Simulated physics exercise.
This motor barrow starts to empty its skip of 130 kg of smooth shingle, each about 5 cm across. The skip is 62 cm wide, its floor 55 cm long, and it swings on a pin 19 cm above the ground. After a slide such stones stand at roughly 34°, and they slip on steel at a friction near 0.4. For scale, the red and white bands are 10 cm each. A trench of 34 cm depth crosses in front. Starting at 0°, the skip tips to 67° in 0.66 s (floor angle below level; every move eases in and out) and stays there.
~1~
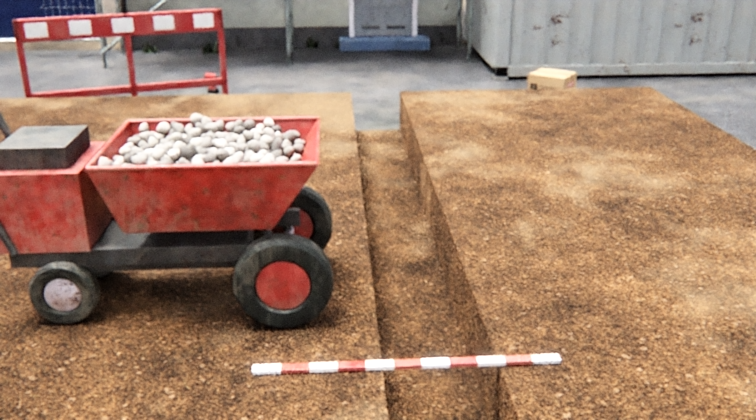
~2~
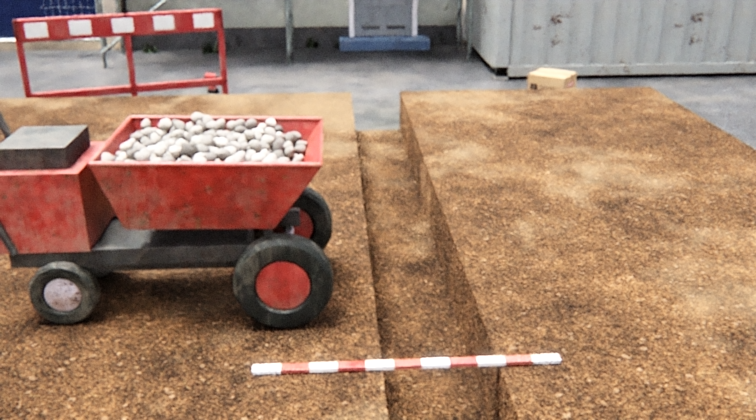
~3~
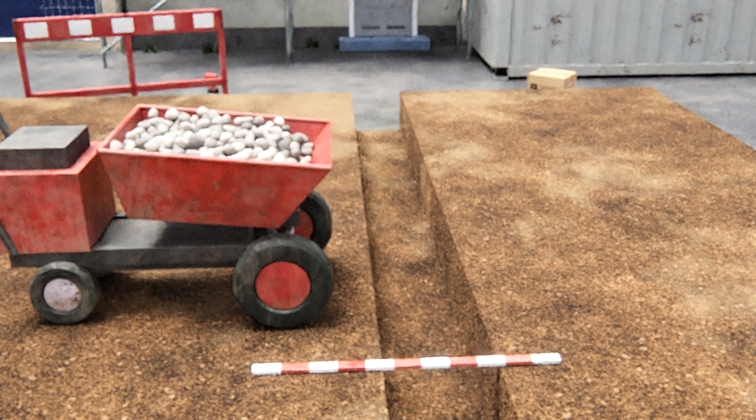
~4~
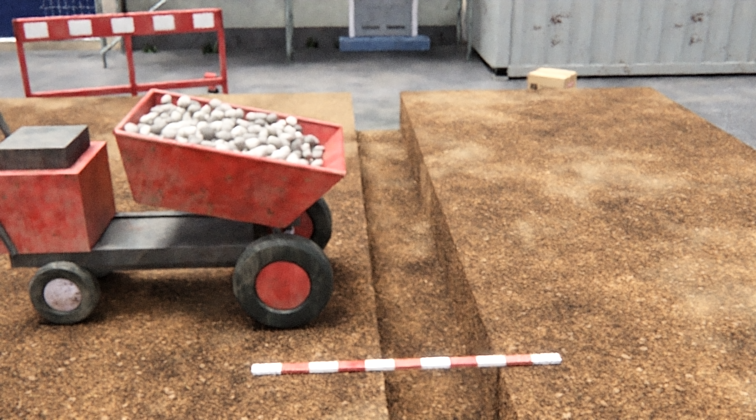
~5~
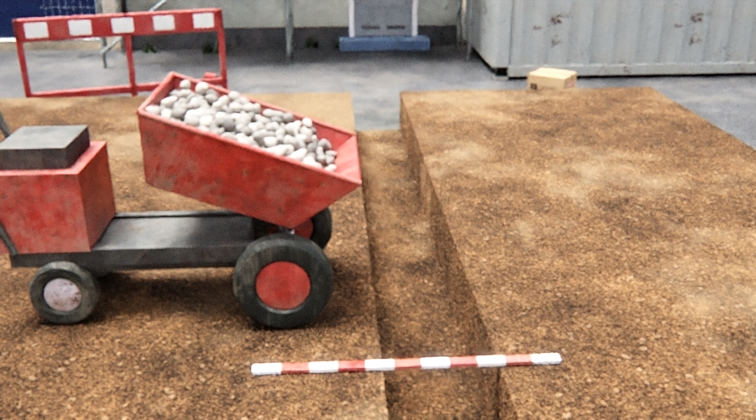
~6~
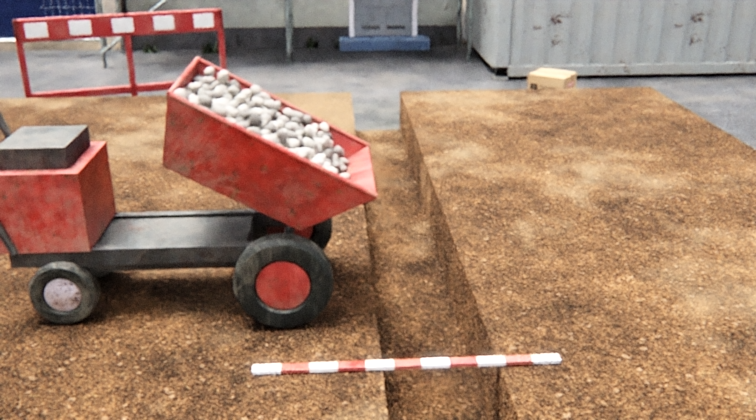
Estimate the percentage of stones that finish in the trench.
About 60 per cent.
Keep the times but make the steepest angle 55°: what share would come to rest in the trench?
Then about 40 per cent.
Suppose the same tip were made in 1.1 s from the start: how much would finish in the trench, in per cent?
It would be near 75 per cent.
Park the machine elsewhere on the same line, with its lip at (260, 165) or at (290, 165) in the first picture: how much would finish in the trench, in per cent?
First some 95, then 80 per cent.
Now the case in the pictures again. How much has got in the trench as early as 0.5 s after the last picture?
Some 25 per cent.
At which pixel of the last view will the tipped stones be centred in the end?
Around (456, 332).
Then, 0.2 s after the last picture the floor is at 57°, 100 % in the skip; the foremost stones are at (391, 201).
Then, 0.5 s after the last picture the floor is at 67°, 73 % in the skip, 23 % in the trench, 5 % past the trench; the foremost stones are at (496, 276).
Then, 0.8 s after the last picture the floor is at 67°, 25 % in the skip, 36 % in the trench, 39 % past the trench; the foremost stones are at (647, 267).
Then, 2.8 s after the last picture the floor is at 67°, 0 % in the skip, 60 % in the trench, 40 % past the trench; the foremost stones are past the picture's edge.
